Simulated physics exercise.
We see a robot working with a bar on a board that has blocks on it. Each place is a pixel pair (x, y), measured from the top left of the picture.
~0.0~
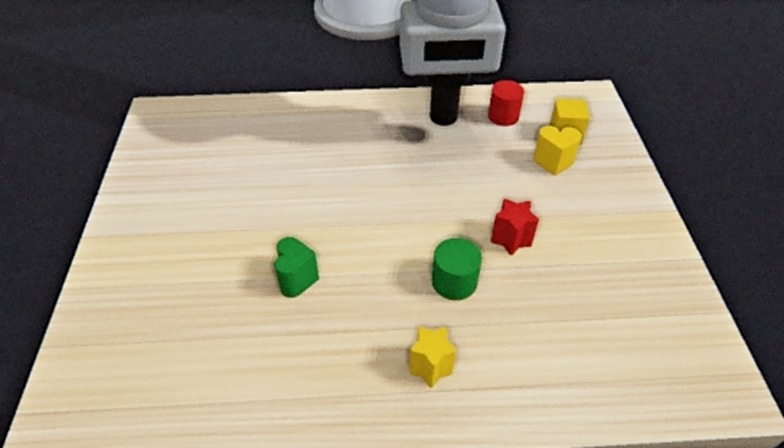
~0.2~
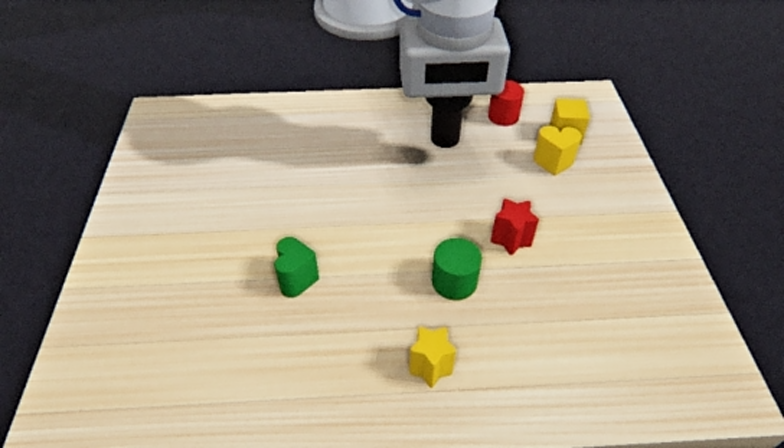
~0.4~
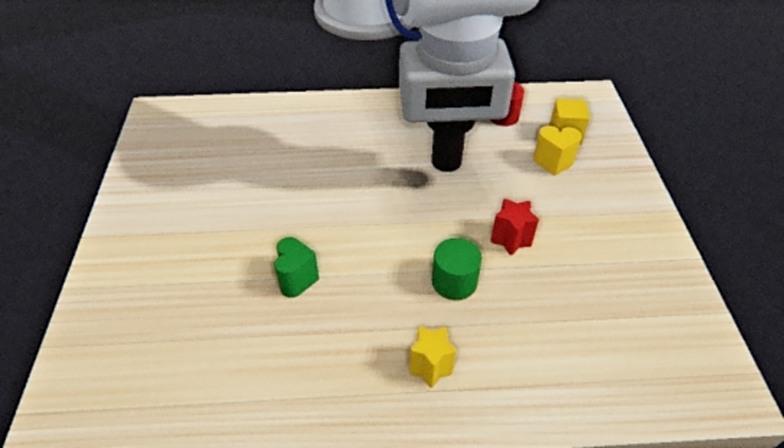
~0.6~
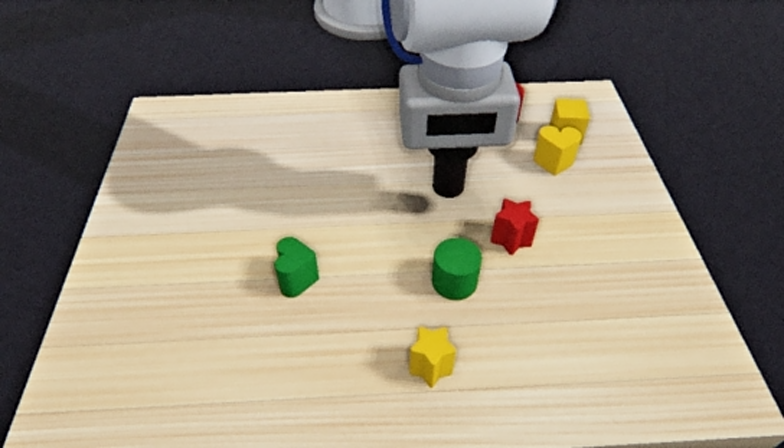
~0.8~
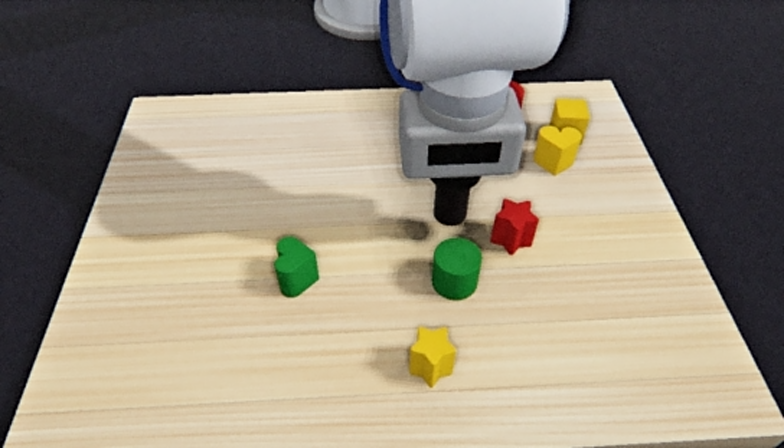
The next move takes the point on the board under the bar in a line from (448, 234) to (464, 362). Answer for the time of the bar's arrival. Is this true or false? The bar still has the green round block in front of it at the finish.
Verdict: True.
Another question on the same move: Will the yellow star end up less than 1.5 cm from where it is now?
Yes, it checks out.
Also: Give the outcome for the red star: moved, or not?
The push misses it.
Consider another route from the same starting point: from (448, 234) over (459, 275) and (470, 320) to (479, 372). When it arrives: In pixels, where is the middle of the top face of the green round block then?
I'd place it at (467, 388), taking the centre of its top.
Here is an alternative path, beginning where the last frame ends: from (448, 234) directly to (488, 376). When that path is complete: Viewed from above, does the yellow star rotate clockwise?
In short: Yes.
What follows on the original path. One third of the way, bar at (455, 253); green round block at (462, 280).
Two thirds of the way, bar at (461, 296); yellow star at (429, 350); green round block at (471, 328).
At the end, bar at (467, 344); yellow star at (429, 351); green round block at (484, 380); red star in place.
